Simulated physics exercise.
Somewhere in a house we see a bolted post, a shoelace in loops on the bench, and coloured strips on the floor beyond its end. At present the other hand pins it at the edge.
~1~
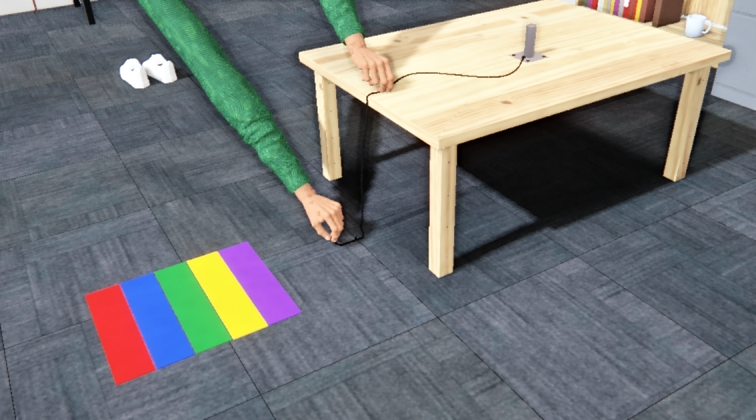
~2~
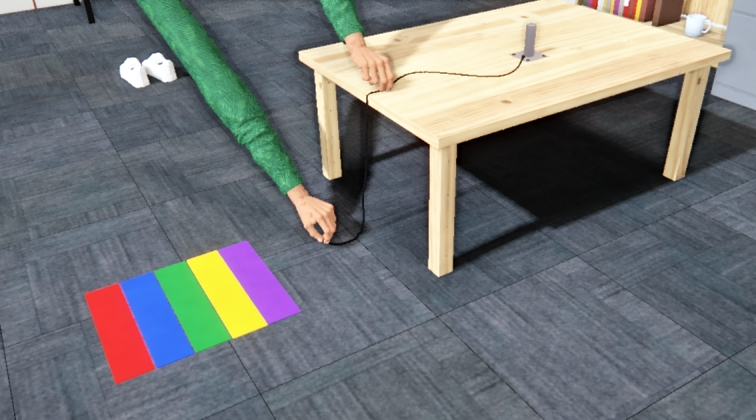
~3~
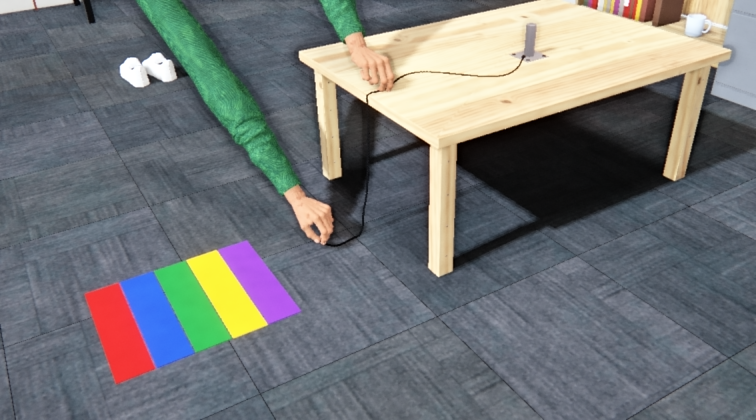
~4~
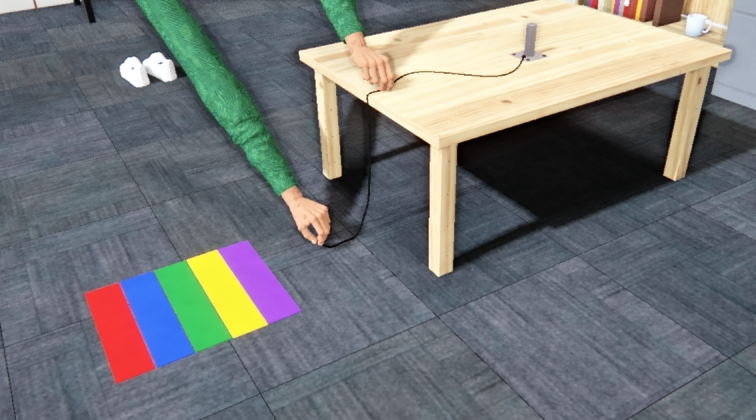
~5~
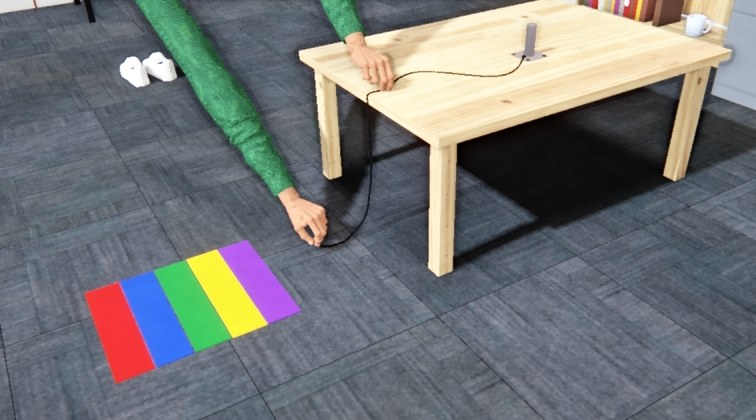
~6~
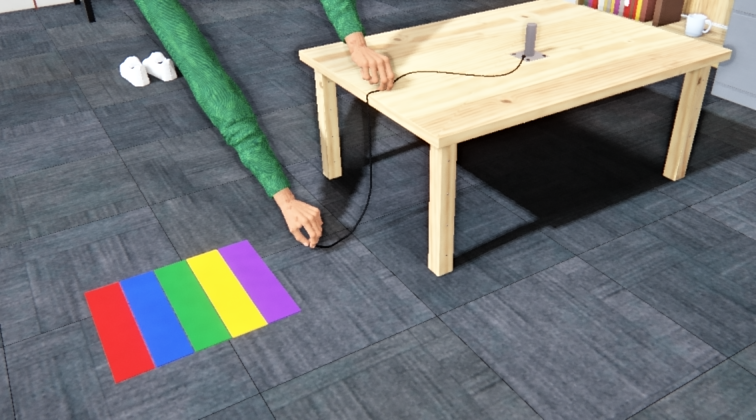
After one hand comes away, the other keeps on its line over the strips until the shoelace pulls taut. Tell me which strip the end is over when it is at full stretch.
It is over the green strip.
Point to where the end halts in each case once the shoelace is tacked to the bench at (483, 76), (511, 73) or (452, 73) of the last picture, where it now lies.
The pixel places are (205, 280), (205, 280) and (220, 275), one per try.
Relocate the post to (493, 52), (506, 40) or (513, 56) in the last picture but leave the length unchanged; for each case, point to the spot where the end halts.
Per try, approx.: (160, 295); (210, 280); (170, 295).
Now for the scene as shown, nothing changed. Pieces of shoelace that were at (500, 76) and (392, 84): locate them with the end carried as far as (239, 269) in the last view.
(472, 68) and (368, 102).
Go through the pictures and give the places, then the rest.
In the first picture, end (332, 238); purple (275, 304); yellow (241, 317); green (206, 330); blue (168, 345); red (129, 359).
In the second picture, end (324, 240); shoelace through (518, 67) (466, 75) (403, 76) (368, 105) (366, 168) (363, 225).
In the third picture, end (321, 241).
In the fourth picture, end (318, 242); shoelace through (518, 67) (466, 75) (404, 76) (368, 105) (370, 167) (362, 225).
In the fifth picture, end (315, 243).
In the sixth picture, end (310, 244); shoelace through (518, 67) (466, 75) (404, 76) (368, 104) (371, 167) (357, 225).
A little later, end near (239, 269); over purple.
Next, end near (207, 280); over yellow.
When it is tight, end near (187, 287); over green. The green one.
